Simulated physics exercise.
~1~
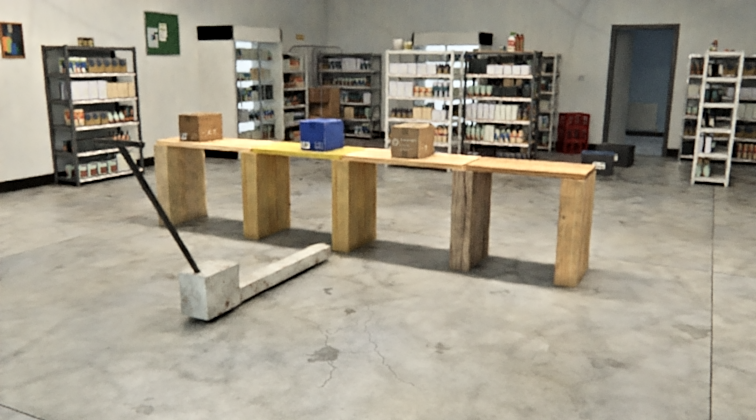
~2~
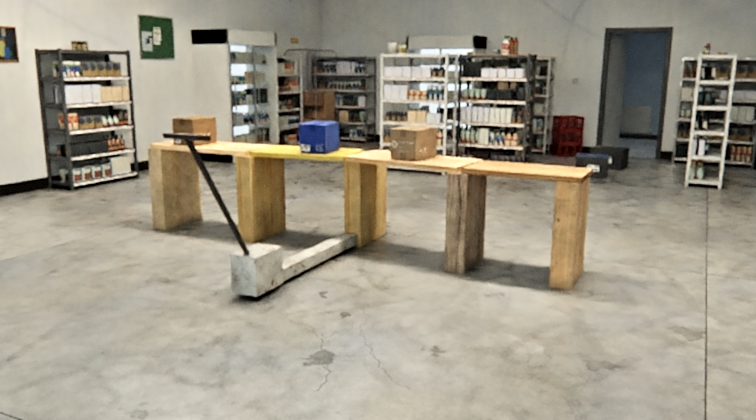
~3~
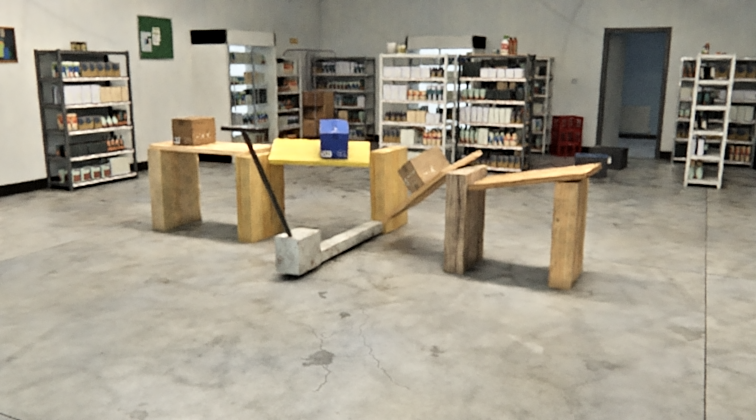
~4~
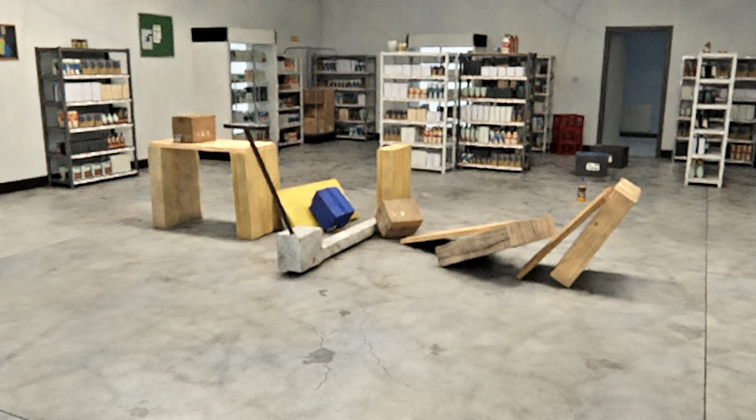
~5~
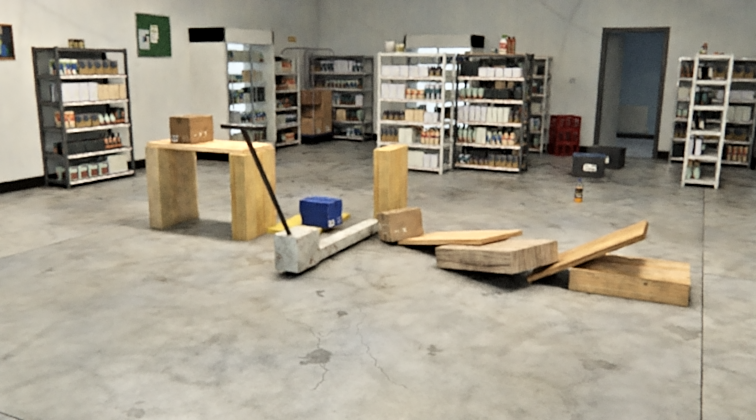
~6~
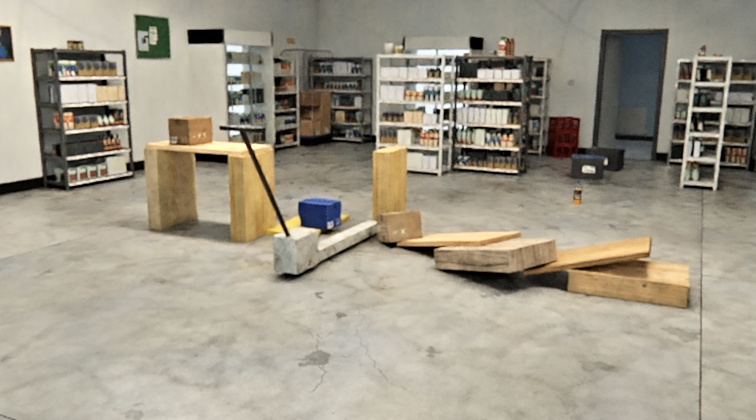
A low floor jack with a long handle slid in and pushed against an upright slab under a row of boards, which tipped and fell along with the slabs to the right, dropping the blue carton, while the left span stayed standing with its box.
